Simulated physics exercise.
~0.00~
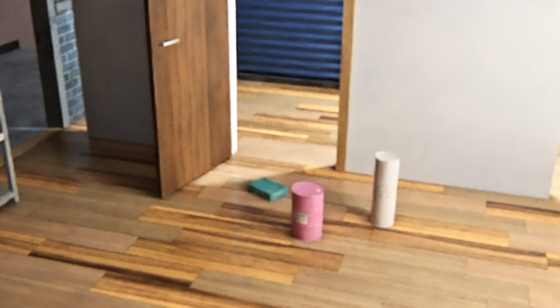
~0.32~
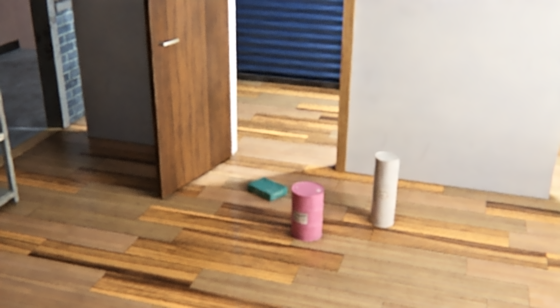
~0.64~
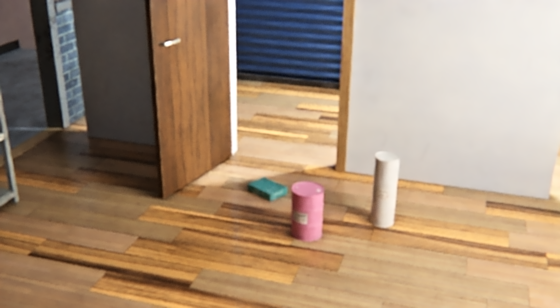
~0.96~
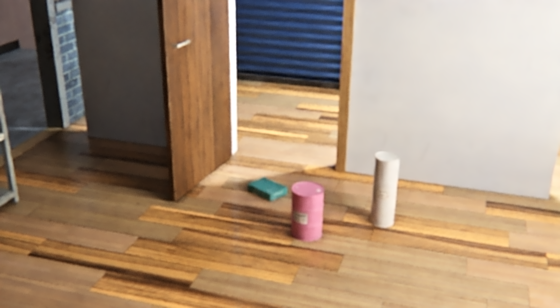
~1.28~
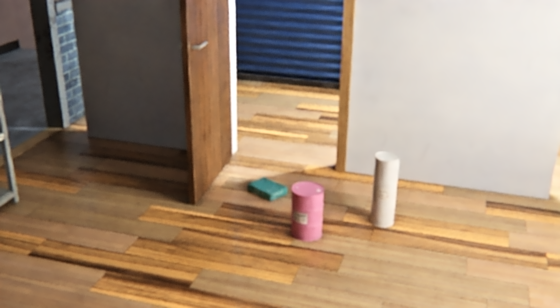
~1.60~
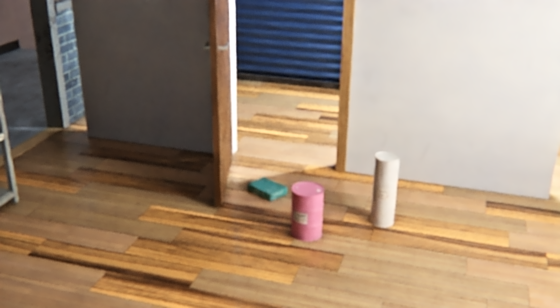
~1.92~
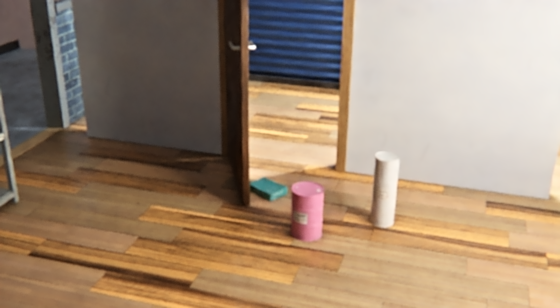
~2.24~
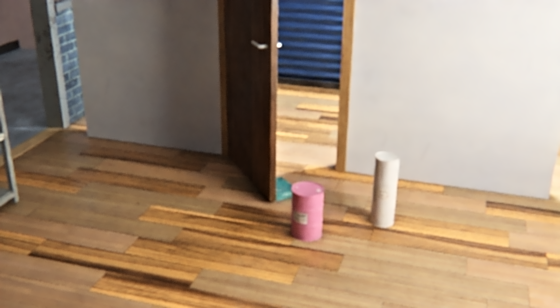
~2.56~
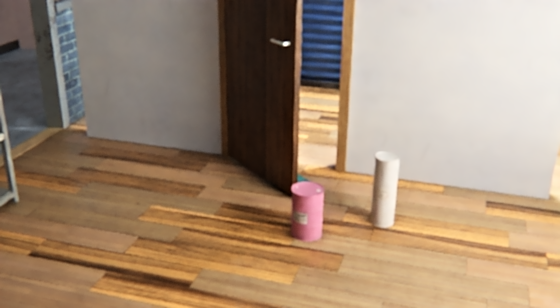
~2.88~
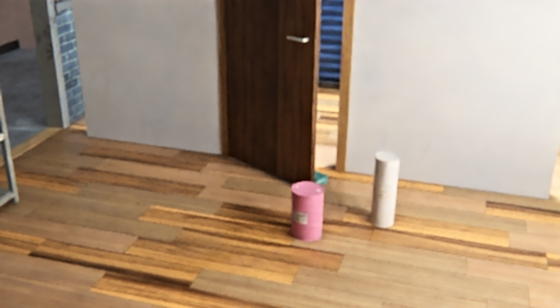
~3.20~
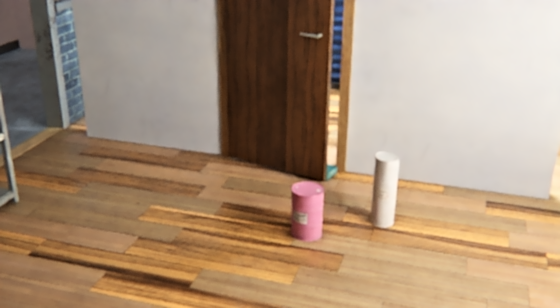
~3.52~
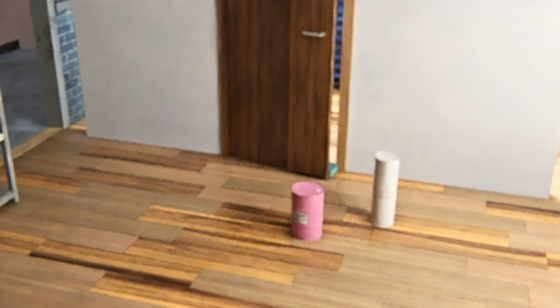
Room with wooden floor, an open door swinging toward its frame, pushing a turquoise packet rightward, and ending slightly ajar.
